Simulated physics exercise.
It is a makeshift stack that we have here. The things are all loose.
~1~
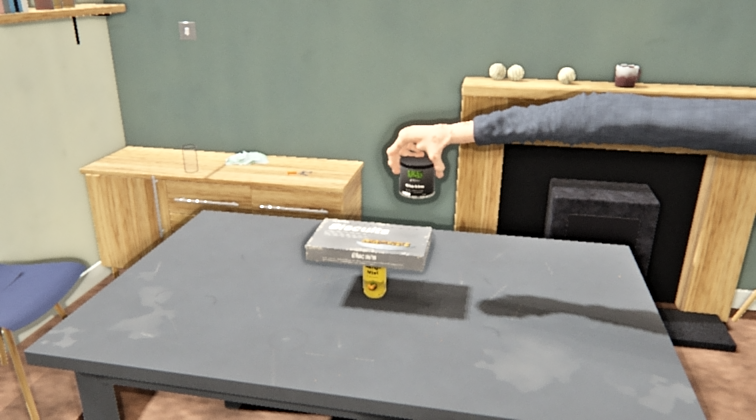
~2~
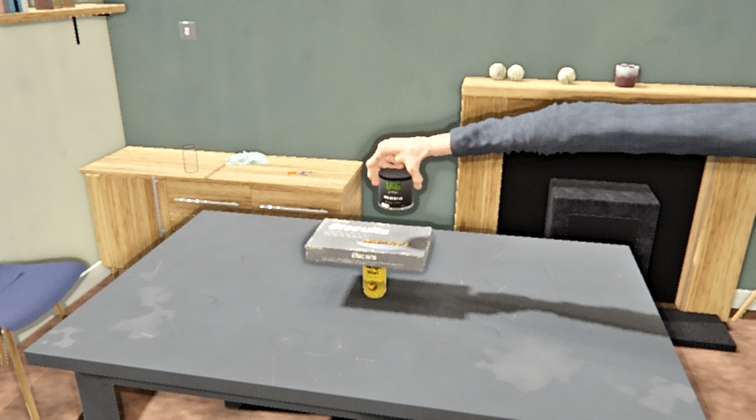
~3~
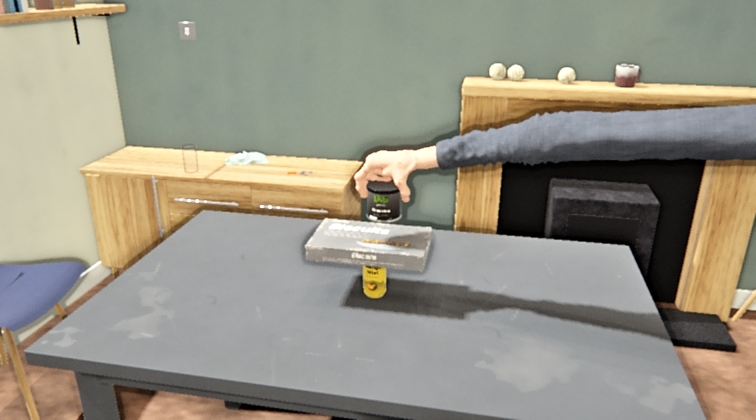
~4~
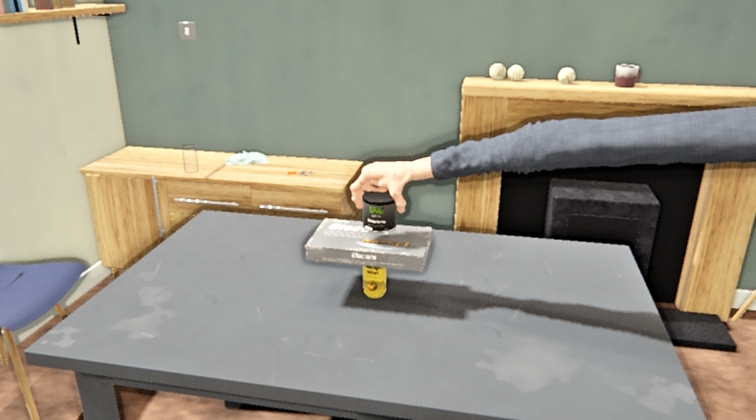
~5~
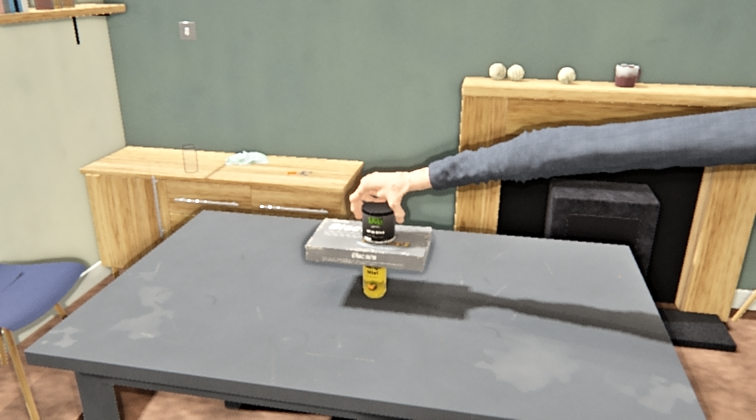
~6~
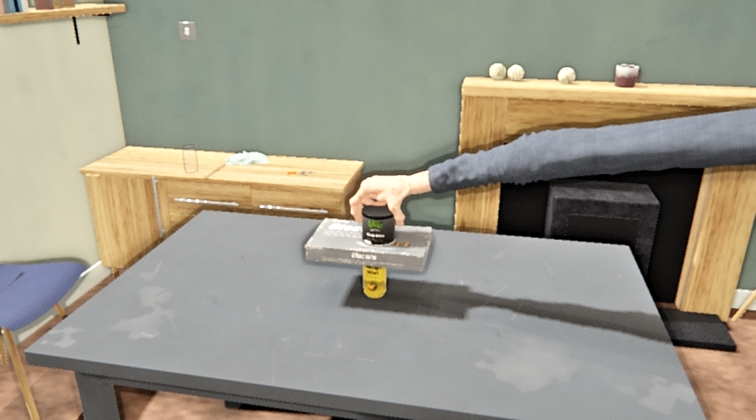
A black tin, held by a hand, moves left and down onto the grey packet.
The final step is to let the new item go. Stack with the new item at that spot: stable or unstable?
Stable.
Then, 0.30 s on from there, no change.
Then, 0.70 s on from there, black tin resting near (379, 226).
In the end, all 3 unmoved. At the end, from the last picture's camera, black tin near (379, 226). The stack holds.
